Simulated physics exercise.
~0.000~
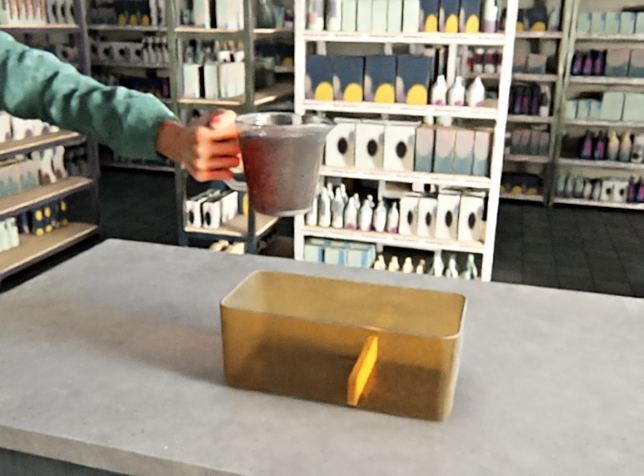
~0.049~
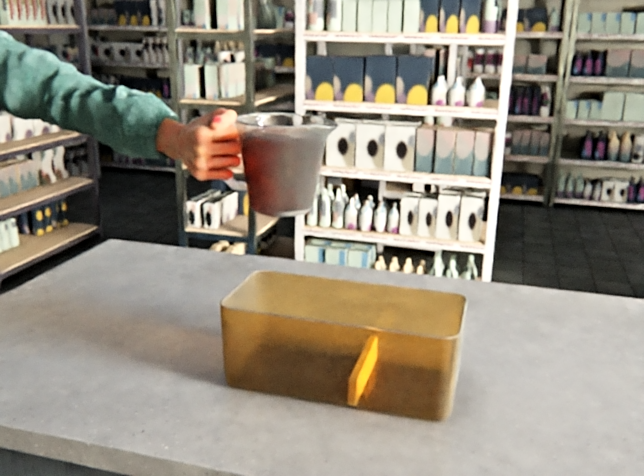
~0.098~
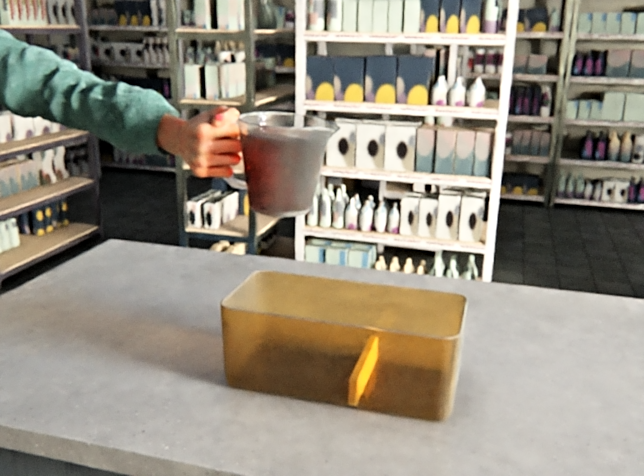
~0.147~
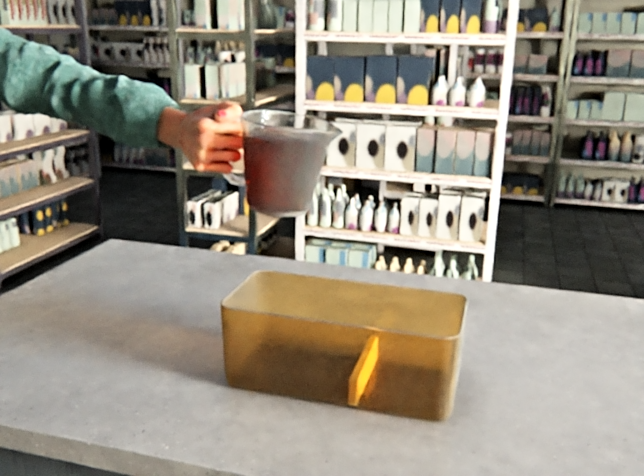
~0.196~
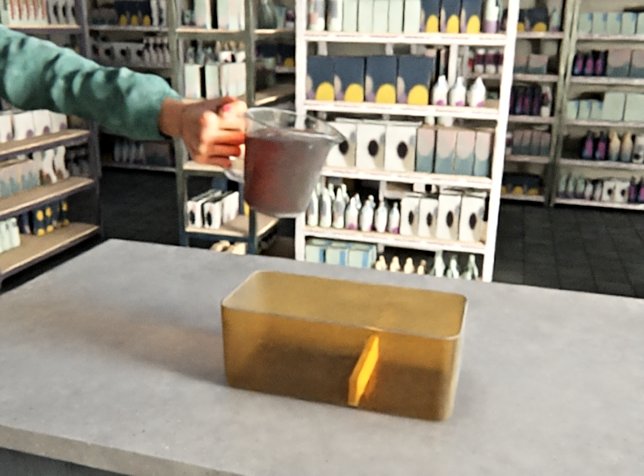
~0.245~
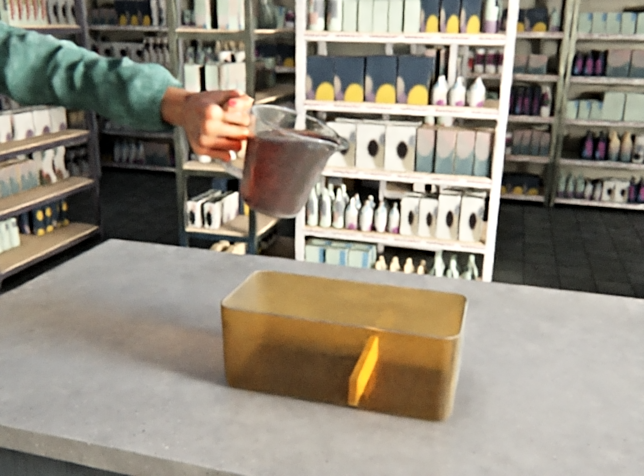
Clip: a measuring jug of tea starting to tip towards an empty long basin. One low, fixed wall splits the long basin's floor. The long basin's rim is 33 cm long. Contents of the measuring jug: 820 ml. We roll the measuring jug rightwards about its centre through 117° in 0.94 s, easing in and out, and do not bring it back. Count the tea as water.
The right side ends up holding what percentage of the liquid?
About 67 in every hundred parts.
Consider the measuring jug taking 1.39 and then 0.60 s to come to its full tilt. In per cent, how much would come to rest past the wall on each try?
I'd say 75 percent on the first go, 50 percent on the next.
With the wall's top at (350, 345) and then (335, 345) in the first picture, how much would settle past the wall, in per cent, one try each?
85 per cent first, 90 per cent second.
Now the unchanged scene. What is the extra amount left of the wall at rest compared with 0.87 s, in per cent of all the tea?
Difference: Approx. 18 %.
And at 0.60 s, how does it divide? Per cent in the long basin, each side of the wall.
Left roughly 0 per cent, right roughly 10.
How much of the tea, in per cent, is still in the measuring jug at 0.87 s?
6 in a hundred, give or take.
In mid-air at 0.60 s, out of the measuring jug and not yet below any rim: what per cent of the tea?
Estimate: Some 30 % of the total.
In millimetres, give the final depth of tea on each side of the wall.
Once settled, the left stands around 10 mm and the right around 30 mm.
By 0.60 s the tilt is 84° and 58 per cent is still to pour, 0 is left of the wall and 11 right of it.
By 0.87 s the tilt is 115° and 6 per cent is still to pour, 13 is left of the wall and 64 right of it.
By 1.14 s the tilt is 117° and 0 per cent is still to pour, 27 is left of the wall and 71 right of it.
By 1.44 s the tilt is 117° and 0 per cent is still to pour, 31 is left of the wall and 67 right of it.
At rest 31 per cent lies left of the wall, 67 right of it and 2 outside.
